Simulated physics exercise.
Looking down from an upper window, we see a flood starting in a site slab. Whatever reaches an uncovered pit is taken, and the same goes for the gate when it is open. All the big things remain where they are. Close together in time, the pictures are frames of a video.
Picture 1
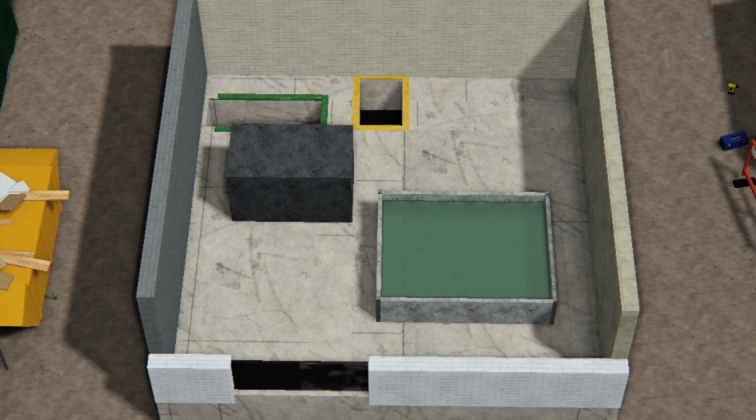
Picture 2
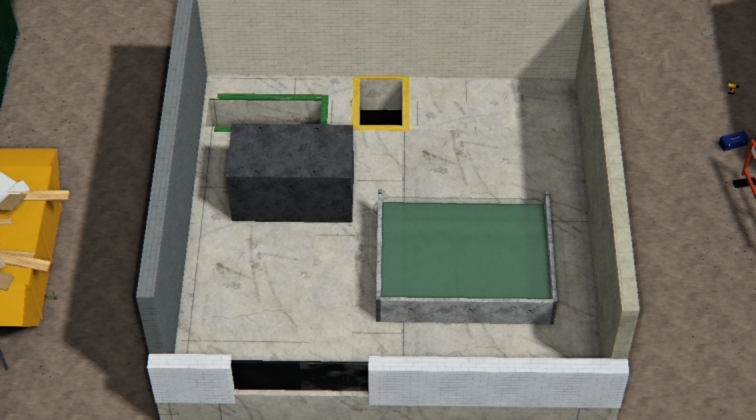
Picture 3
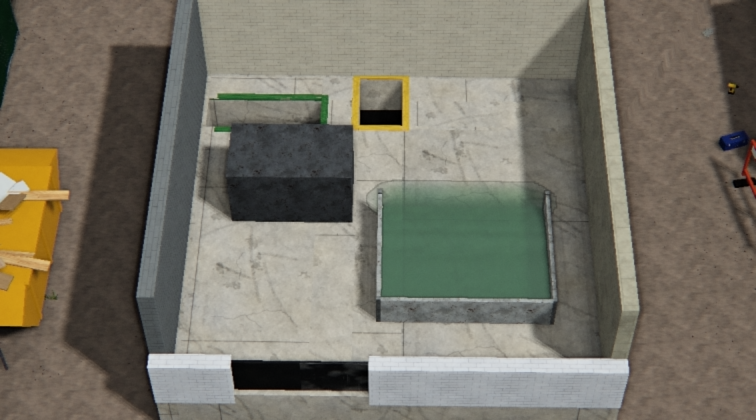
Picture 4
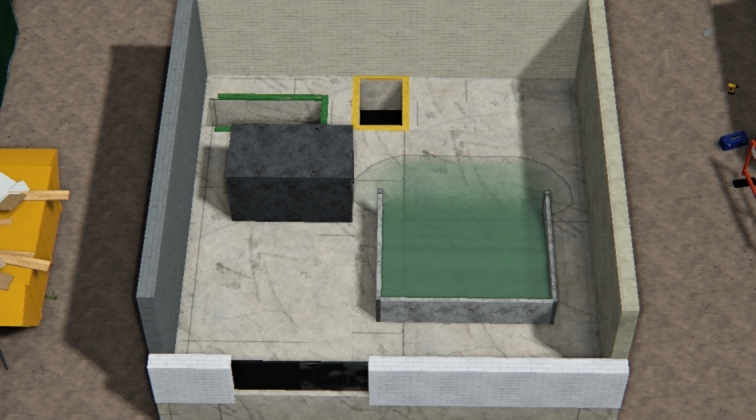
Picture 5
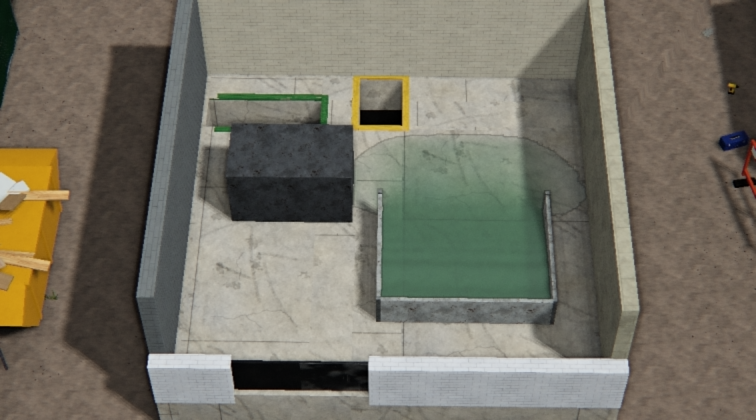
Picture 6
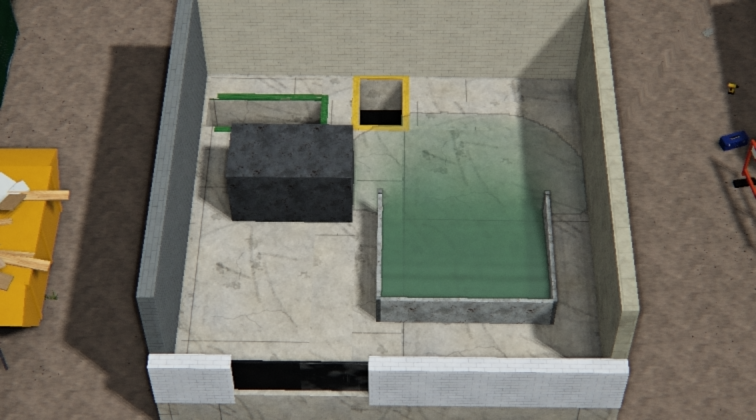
At the start, green water sits still in an open tank on a walled slab, beside a dark block. The tank's far side opens, and water pours out through the gap, spreading in a widening, thinning sheet across the pale floor toward the back wall.
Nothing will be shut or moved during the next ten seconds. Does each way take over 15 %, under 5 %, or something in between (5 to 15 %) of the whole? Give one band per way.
My prediction: The gate is left holding a tiny amount - below five per cent; the yellow pit is left holding a hefty amount - past fifteen per cent; the green pit is left holding a modest amount - five to fifteen per cent.
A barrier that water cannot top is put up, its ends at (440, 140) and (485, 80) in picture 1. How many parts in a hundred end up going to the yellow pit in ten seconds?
Roughly 30 per cent ends up in the yellow pit.
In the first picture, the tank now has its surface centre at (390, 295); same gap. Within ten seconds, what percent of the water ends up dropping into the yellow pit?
Within ten seconds the yellow pit collects 30 percent of the total.
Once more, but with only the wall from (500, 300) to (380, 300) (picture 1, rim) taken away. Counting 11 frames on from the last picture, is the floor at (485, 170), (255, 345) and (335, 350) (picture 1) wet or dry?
Note, points one to three: Unreached / reached and soaked / reached and soaked.
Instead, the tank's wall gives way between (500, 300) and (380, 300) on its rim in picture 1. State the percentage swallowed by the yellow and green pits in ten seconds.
In percent: Yellow 8, green 14.
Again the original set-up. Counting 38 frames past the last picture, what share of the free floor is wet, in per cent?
My best guess is some 55 %.
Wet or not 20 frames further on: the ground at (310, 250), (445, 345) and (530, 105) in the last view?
Points in order - 1: Unwetted; 2: Unwetted; 3: Inundated.
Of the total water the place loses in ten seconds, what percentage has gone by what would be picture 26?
Around 45 percent.
A moment on, water covers 35 % of the floor; the gate 0 %, the yellow pit 2 %, the green pit 0 %.
Next, water covers 40 % of the floor; the gate 0 %, the yellow pit 8 %, the green pit 1 %.
Then, water covers 40 % of the floor; the gate 0 %, the yellow pit 20 %, the green pit 2 %.
Later, water covers 55 % of the floor; the gate 0 %, the yellow pit 34 %, the green pit 4 %.
In the end, water covers 70 % of the floor; the gate 0 %, the yellow pit 41 %, the green pit 8 %.
